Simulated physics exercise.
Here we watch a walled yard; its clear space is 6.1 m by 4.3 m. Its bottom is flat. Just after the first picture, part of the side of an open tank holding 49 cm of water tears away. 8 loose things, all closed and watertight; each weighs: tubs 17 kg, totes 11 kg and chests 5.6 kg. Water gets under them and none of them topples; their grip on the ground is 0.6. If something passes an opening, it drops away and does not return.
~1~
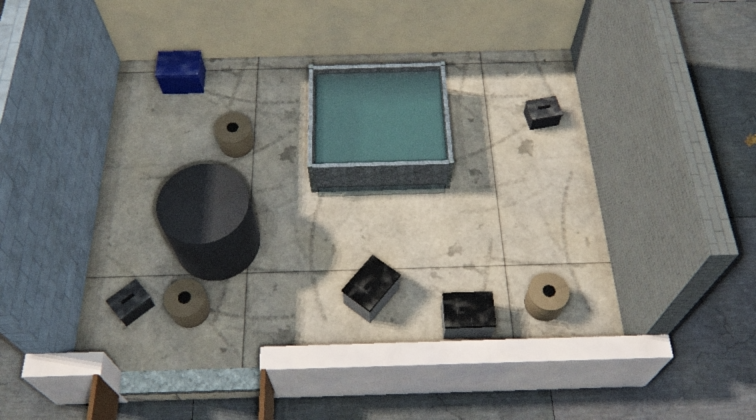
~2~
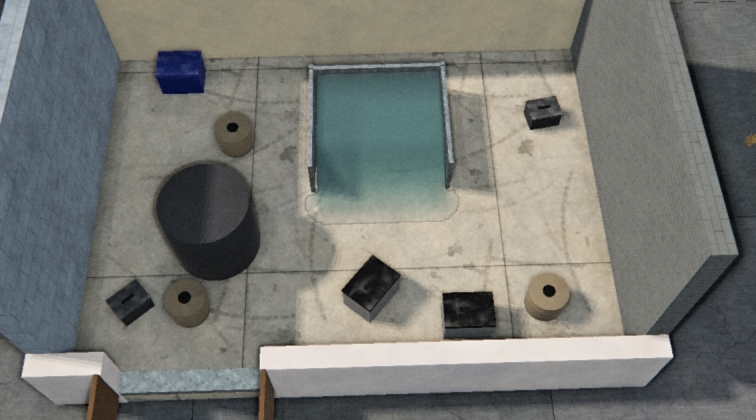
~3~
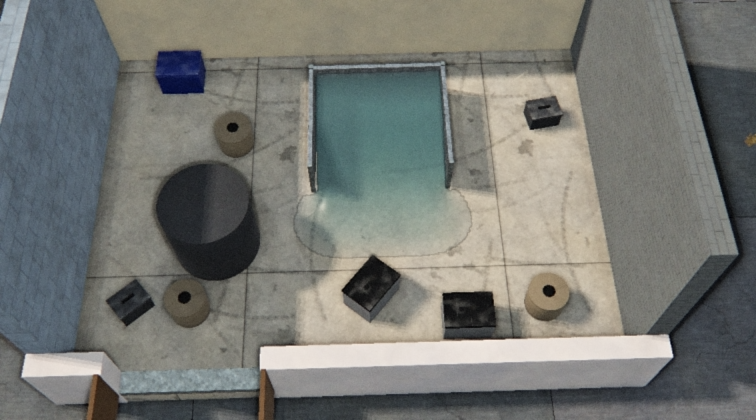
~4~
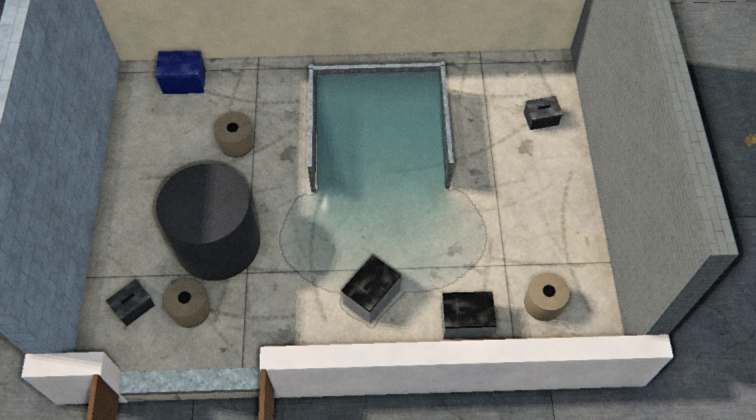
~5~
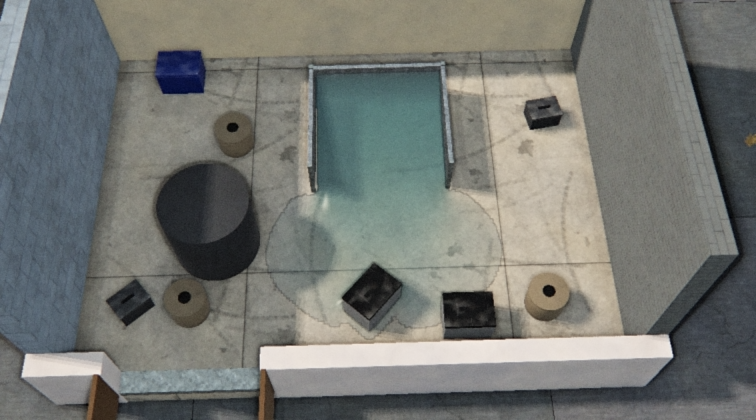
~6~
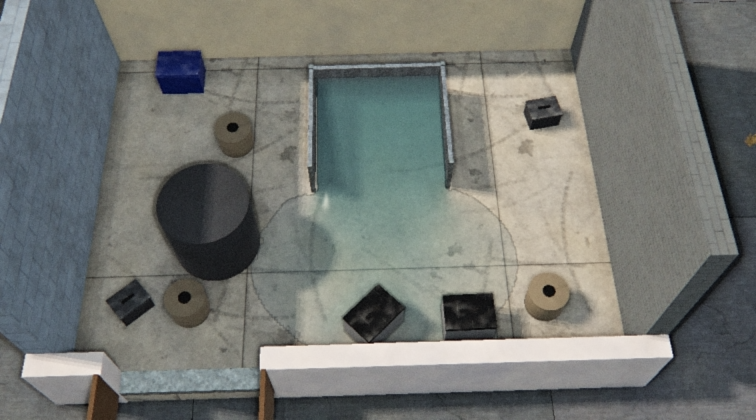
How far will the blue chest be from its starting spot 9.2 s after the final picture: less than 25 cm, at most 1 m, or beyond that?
It comes to rest a bit off.
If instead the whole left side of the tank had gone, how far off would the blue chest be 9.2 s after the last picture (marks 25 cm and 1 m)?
Outcome for the blue chest: It is borne far off.
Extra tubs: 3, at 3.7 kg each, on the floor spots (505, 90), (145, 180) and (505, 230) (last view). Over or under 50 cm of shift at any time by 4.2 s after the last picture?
One by one: Below the mark, below the mark, beyond the mark.
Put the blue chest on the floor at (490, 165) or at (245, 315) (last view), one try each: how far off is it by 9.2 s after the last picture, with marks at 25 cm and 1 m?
I'd expect that it gets borne away first and gets borne away second.
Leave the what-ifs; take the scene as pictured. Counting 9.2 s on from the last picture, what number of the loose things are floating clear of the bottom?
At that time, 3.
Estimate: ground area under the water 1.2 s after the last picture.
Some 11.5 m2.
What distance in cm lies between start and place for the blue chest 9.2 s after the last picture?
40 cm.
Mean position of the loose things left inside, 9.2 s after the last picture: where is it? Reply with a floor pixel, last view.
About (356, 181).
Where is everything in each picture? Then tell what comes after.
The blue chest at (178, 63) rests on the ground; water covers 2.2 m2; 0 of 8 have shifted, in the first frame.
The blue chest at (178, 63) rests on the ground; 3.0 m2 under water; 0 of 8 have shifted, in the second frame.
The blue chest at (178, 63), on the bottom; water covers 3.9 m2; 0 of 8 have shifted, in the third frame.
The blue chest at (178, 63), on the bottom; water covers 5.0 m2; 0 of 8 have shifted, in the fourth frame.
The blue chest at (178, 63) rests on the ground; water covers 6.2 m2; 1 of 8 have shifted, in the fifth frame.
The blue chest at (178, 63) rests on the ground; water covers 7.3 m2; 1 of 8 have shifted, in the sixth frame.
Then, 1.2 s after the last picture the blue chest is near (178, 63), 0.0 m from its start, aground; 0 of 8 are out; 2 afloat.
Then, 3.8 s after the last picture the blue chest is near (178, 63), 0.0 m from its start, aground; 0 of 8 are out; 2 afloat.
Then, 6.2 s after the last picture the blue chest is near (178, 63), 0.0 m from its start, aground; 0 of 8 are out; 2 afloat.
Then, 9.2 s after the last picture the blue chest is near (147, 66), 0.4 m from its start, afloat; 0 of 8 are out; 3 afloat.
